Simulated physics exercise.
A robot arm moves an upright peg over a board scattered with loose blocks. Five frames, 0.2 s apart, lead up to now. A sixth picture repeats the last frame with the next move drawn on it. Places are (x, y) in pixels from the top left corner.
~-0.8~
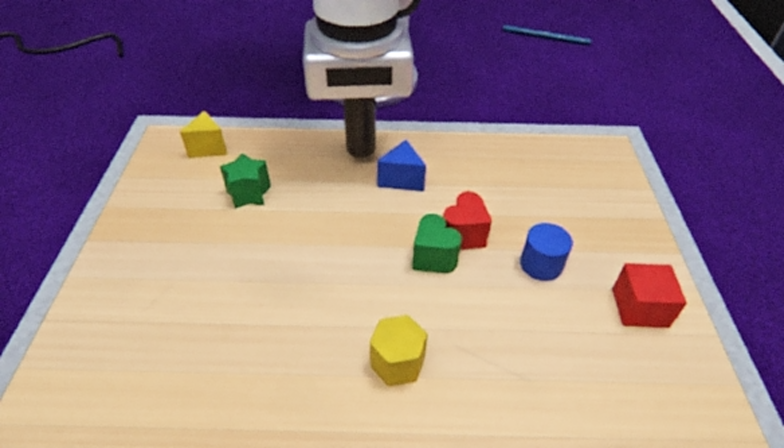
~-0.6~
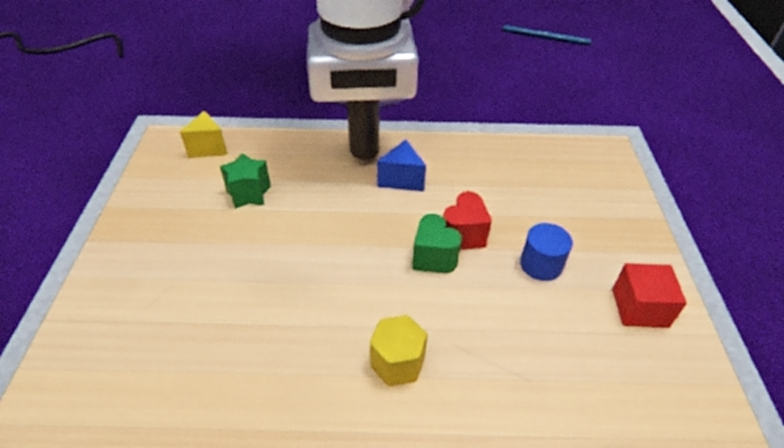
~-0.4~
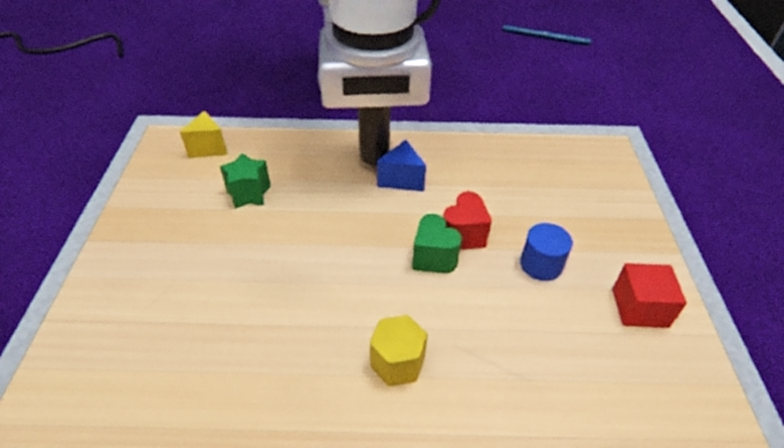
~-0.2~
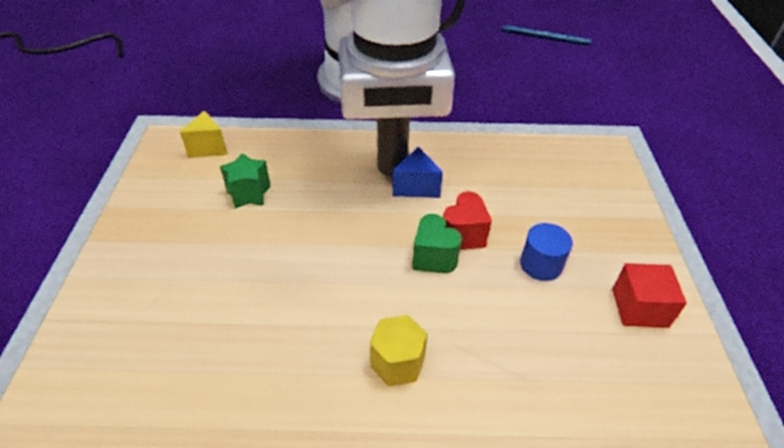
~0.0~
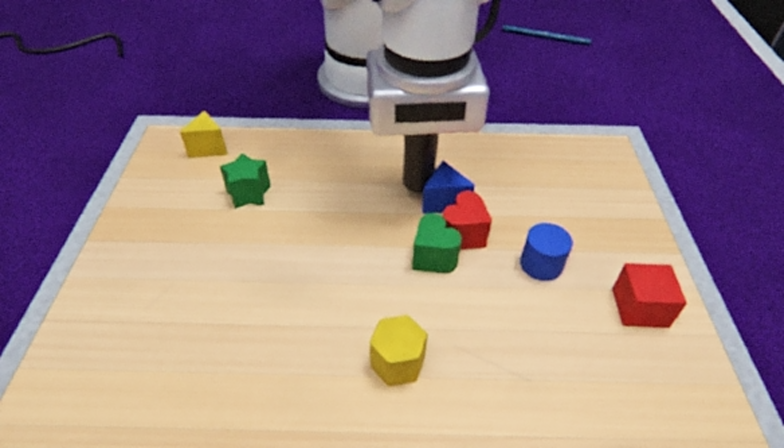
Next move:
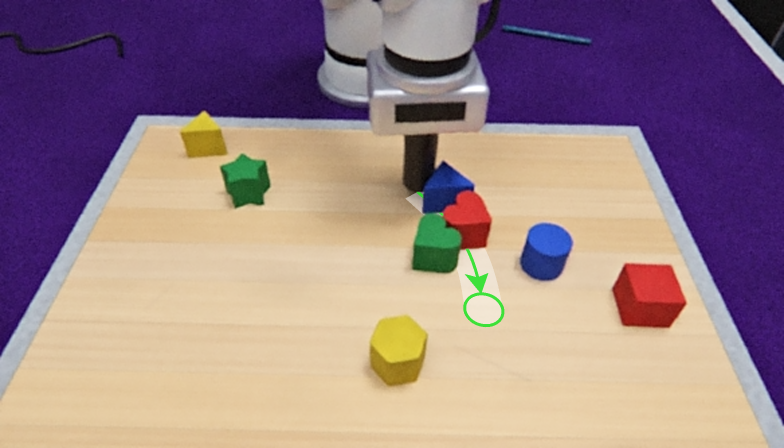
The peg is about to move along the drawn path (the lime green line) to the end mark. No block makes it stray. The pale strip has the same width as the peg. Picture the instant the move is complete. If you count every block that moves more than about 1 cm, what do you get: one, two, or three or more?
The number will come to 2.
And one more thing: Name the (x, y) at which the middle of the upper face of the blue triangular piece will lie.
It sits at (487, 189).
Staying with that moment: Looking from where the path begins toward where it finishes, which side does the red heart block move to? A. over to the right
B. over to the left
I choose B.
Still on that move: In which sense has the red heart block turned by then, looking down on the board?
Counterclockwise from above.
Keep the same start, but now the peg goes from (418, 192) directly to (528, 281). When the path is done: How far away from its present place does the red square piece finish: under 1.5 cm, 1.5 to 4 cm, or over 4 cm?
Movement: Under 1.5 cm.
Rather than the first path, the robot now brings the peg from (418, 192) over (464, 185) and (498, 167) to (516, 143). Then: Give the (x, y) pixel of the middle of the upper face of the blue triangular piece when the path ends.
Most likely (474, 181).
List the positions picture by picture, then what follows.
The first picture shows peg tip at (361, 148); block tops, green heart block at (436, 232); blue triangular piece at (403, 155); red heart block at (468, 209).
The second picture shows peg at (364, 150); blocks unchanged.
The third picture shows peg at (375, 156); blocks unchanged.
The fourth picture shows peg at (392, 167); blue triangular piece at (418, 162).
The fifth picture shows peg at (418, 182); green heart block at (436, 232); blue triangular piece at (448, 177); red heart block at (468, 209).
Path on the board, from (418, 192) by way of (450, 223) and (473, 262) to (484, 309).
The first path, step by step. One third of the way, peg at (451, 213); blue triangular piece at (484, 189), turned 30° anticlockwise; red heart block at (481, 218), turned 35° clockwise.
Two thirds of the way, peg at (475, 252); blue triangular piece at (487, 189), turned 45° anticlockwise; red heart block at (513, 248).
At the end, peg at (486, 300); green heart block in place; blue triangular piece at (487, 189), turned 45° anticlockwise; red heart block at (524, 261), turned 45° anticlockwise.
